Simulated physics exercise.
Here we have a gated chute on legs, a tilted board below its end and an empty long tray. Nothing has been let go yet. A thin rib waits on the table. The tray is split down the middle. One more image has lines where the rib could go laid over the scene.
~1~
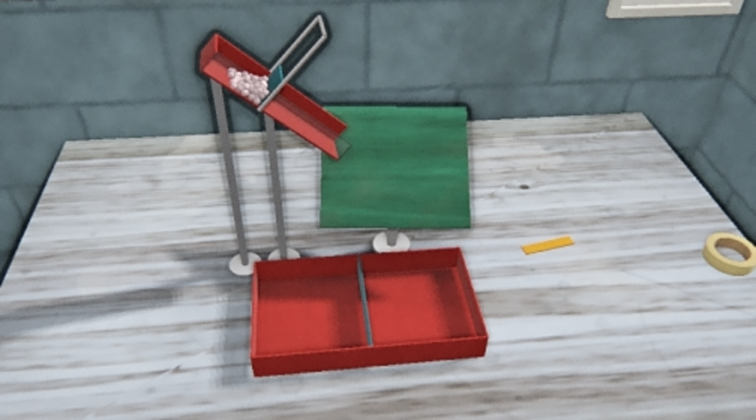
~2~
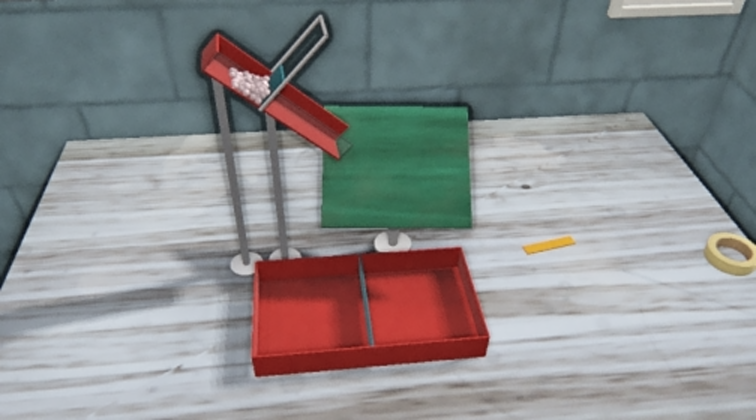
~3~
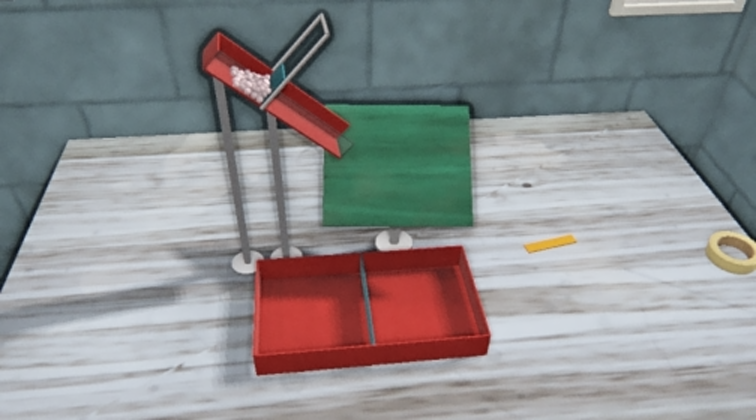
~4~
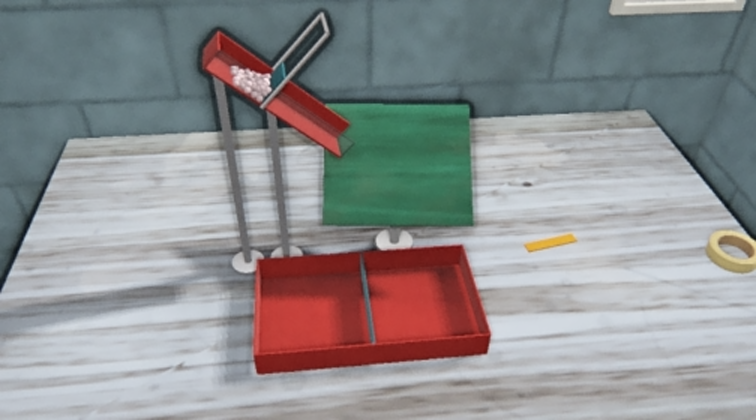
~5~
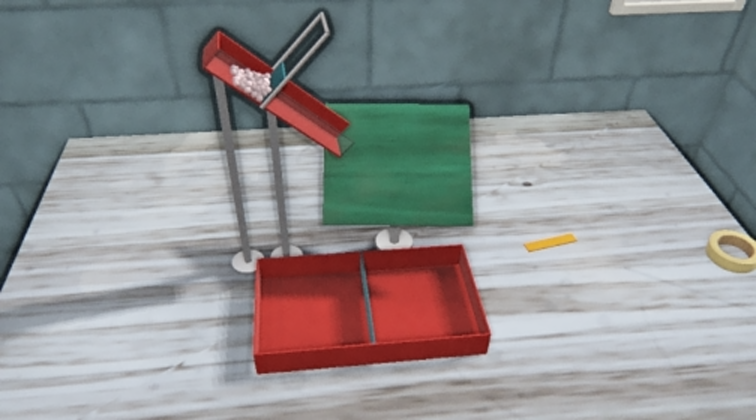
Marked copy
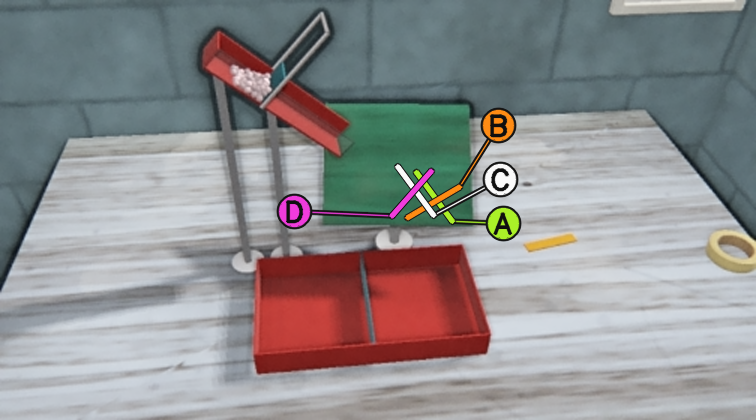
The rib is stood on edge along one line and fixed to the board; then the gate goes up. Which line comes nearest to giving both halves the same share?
D works best here.
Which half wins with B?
More lands on the right.
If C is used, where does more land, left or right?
Right.
On the marked copy, line A from (416, 172) to (452, 221); line B from (459, 187) to (407, 217); line C from (397, 166) to (433, 215); line D from (431, 171) to (391, 215).
For line A, of what is caught, about a tenth in the left half, almost all in the right.
For line B, of what is caught, about a tenth in the left half, the larger part in the right.
For line C, of what is caught, about a tenth in the left half, almost all in the right.
For line D, of what is caught, roughly half in the left half, roughly half in the right.
